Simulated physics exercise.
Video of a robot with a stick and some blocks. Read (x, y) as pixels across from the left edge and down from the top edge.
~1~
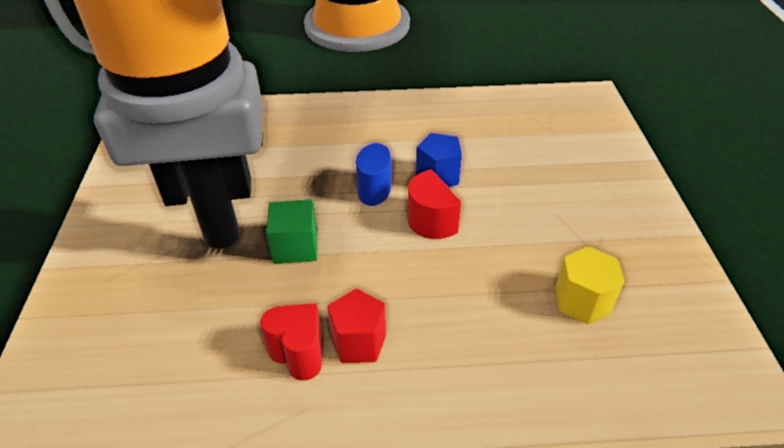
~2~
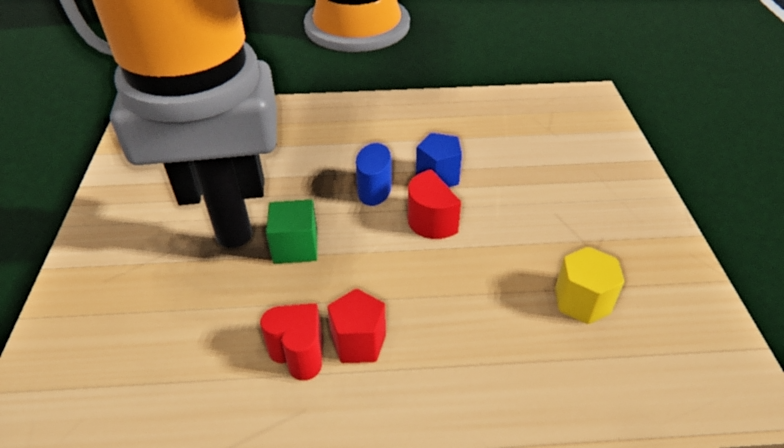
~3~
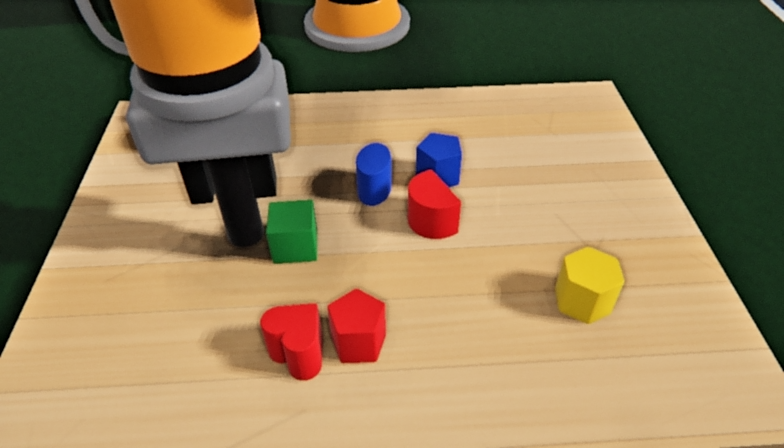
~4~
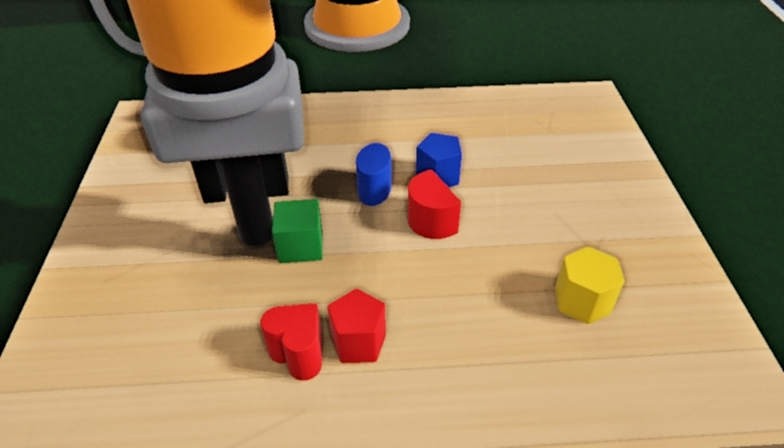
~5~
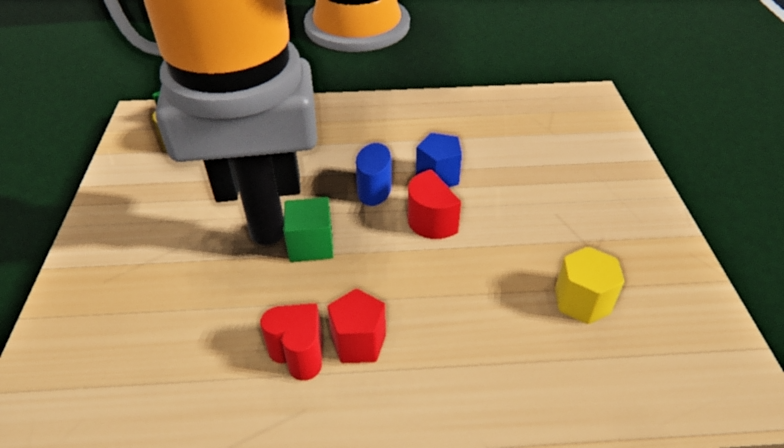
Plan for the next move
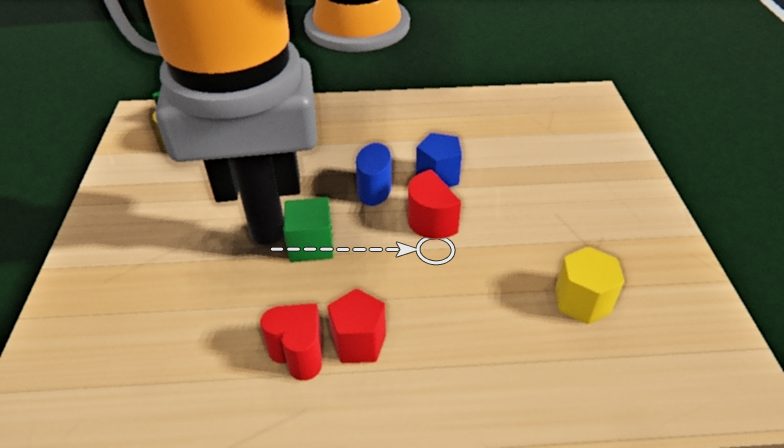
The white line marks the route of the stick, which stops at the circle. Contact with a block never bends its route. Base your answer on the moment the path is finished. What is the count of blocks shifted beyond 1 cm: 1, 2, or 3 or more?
Answer: Two blocks.
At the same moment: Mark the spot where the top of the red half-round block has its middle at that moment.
Its top middle will sit at (479, 170).
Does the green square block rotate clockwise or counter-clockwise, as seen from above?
Spins counterclockwise.
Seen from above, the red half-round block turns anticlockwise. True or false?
Answer: True.
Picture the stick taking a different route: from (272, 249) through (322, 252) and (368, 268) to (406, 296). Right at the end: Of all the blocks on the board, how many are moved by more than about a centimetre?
Expect one.
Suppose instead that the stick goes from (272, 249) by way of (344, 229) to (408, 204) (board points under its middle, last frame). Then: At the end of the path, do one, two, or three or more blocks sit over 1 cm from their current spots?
The number is three or more.
Drawn move, from (272, 249) to (436, 250).
What follows on the original path. One third of the way, stick (325, 233); green square block (363, 208), turned 20° anticlockwise.
Two thirds of the way, stick (381, 233); green square block (416, 203), turned 30° anticlockwise; red half-round block (450, 184), turned 20° anticlockwise.
At the end, stick (437, 233); green square block (465, 197), turned 60° anticlockwise; blue elliptical block still; red half-round block (479, 170), turned 50° anticlockwise.
